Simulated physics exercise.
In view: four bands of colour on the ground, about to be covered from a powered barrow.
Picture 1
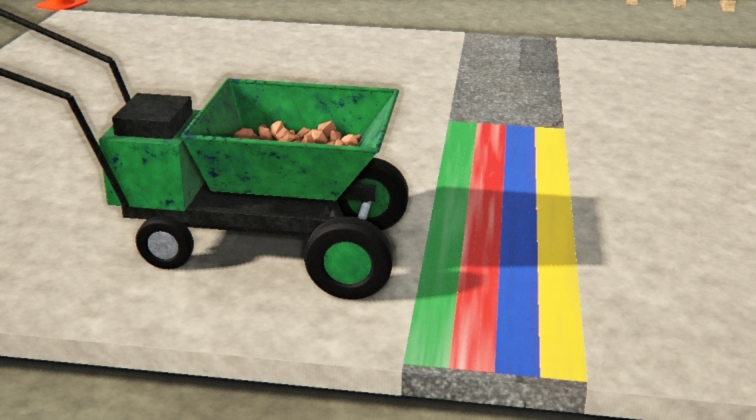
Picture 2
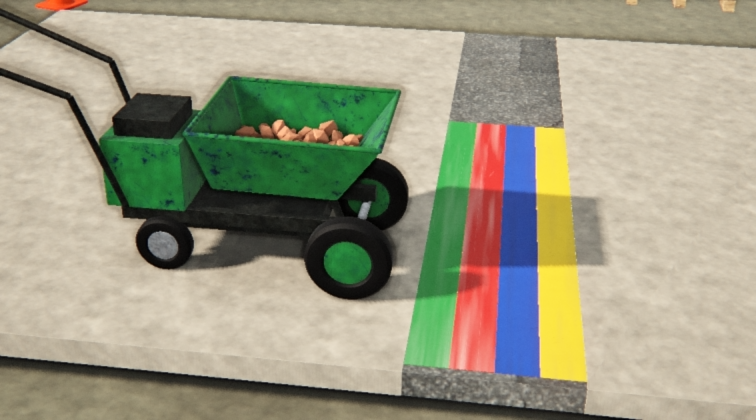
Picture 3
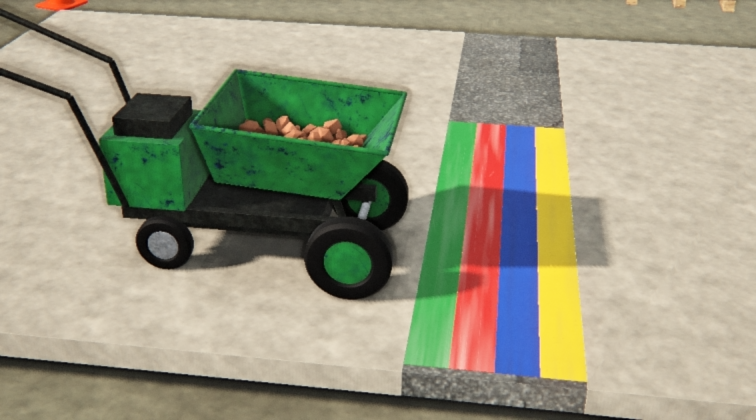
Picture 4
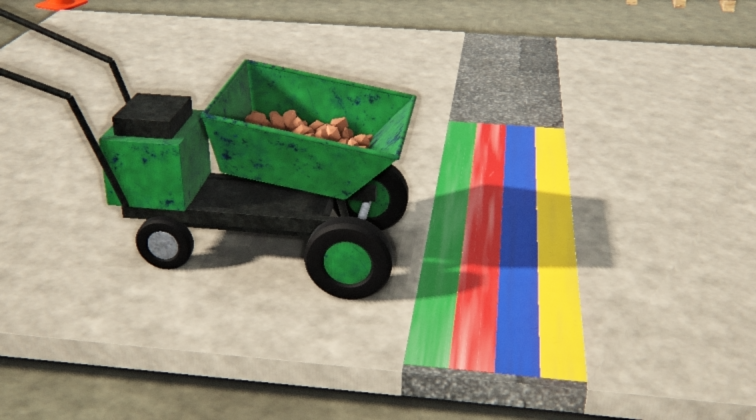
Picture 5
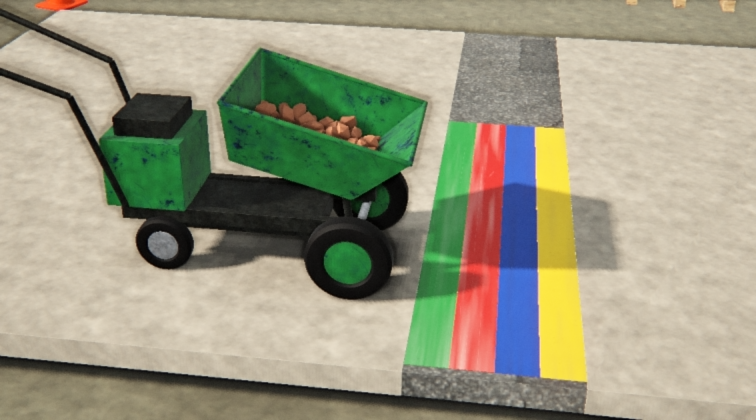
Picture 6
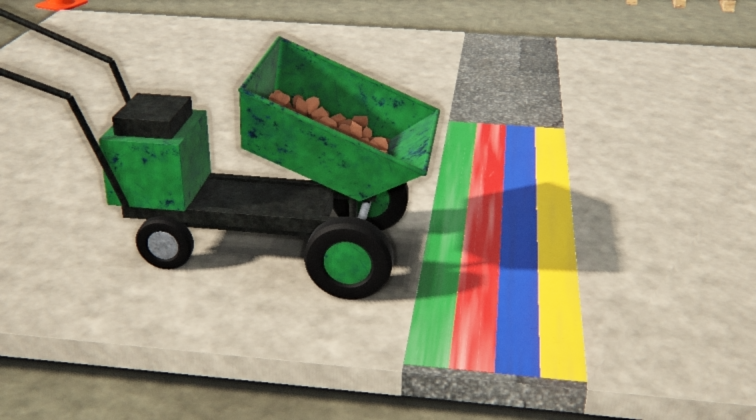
A green skip full of brownish rubble, mounted on a small powered barrow with black handles, starts nearly level on a pale slab seen from above at an angle. To its right, green, red, blue and yellow strips lie side by side across a grey band. The skip's rear rises steadily and it tilts clearly rightward, its shadow shifting slightly, while wheels and camera stay still.
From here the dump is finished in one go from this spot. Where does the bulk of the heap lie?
Most lies over the blue band.
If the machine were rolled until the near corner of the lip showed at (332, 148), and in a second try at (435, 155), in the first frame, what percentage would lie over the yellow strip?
Roughly 10 per cent, and 50 per cent.
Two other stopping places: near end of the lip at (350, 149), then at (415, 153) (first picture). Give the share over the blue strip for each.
Roughly 30 per cent, and 40 per cent.
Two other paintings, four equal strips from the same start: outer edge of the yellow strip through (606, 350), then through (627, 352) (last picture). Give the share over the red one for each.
First some 40, then 50 per cent.
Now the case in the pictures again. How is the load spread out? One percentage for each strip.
In per cent, green strip 0, red strip 30, blue strip 45 and yellow strip 20.
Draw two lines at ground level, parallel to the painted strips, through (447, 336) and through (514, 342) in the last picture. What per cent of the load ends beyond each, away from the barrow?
Near 100 % and 50 %.
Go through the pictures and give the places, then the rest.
Lip of the skip near (377, 151), level; top of the load near (295, 146), lumps of rubble; green strip near (432, 330); red strip near (475, 334); blue strip near (518, 338); yellow strip near (562, 342), in the first frame.
Lip of the skip near (380, 151), tipped barely; top of the load near (296, 145), in the second frame.
Lip of the skip near (387, 154), tipped barely; top of the load near (273, 145), in the third frame.
Lip of the skip near (397, 158), tipped a little; top of the load near (280, 139), in the fourth frame.
Lip of the skip near (410, 164), tipped clearly; top of the load near (277, 128), in the fifth frame.
Lip of the skip near (424, 173), tipped clearly; top of the load near (278, 115); green strip near (432, 330); red strip near (475, 334); blue strip near (518, 338); yellow strip near (562, 342), in the sixth frame.
Shortly afterwards, skip tipped steeply; the whole lot in the skip.
Next, skip tipped right over; near two thirds in the skip; a little over the red strip; near a quarter over the blue strip.
Some moments later, skip tipped right over; only a few in the skip; near a quarter over the red strip; near half over the blue strip; near a quarter over the yellow strip; only a few off the paint.
In the end, skip tipped right over; only a few in the skip; none at all over the green strip; near a quarter over the red strip; near half over the blue strip; near a quarter over the yellow strip; only a few off the paint.
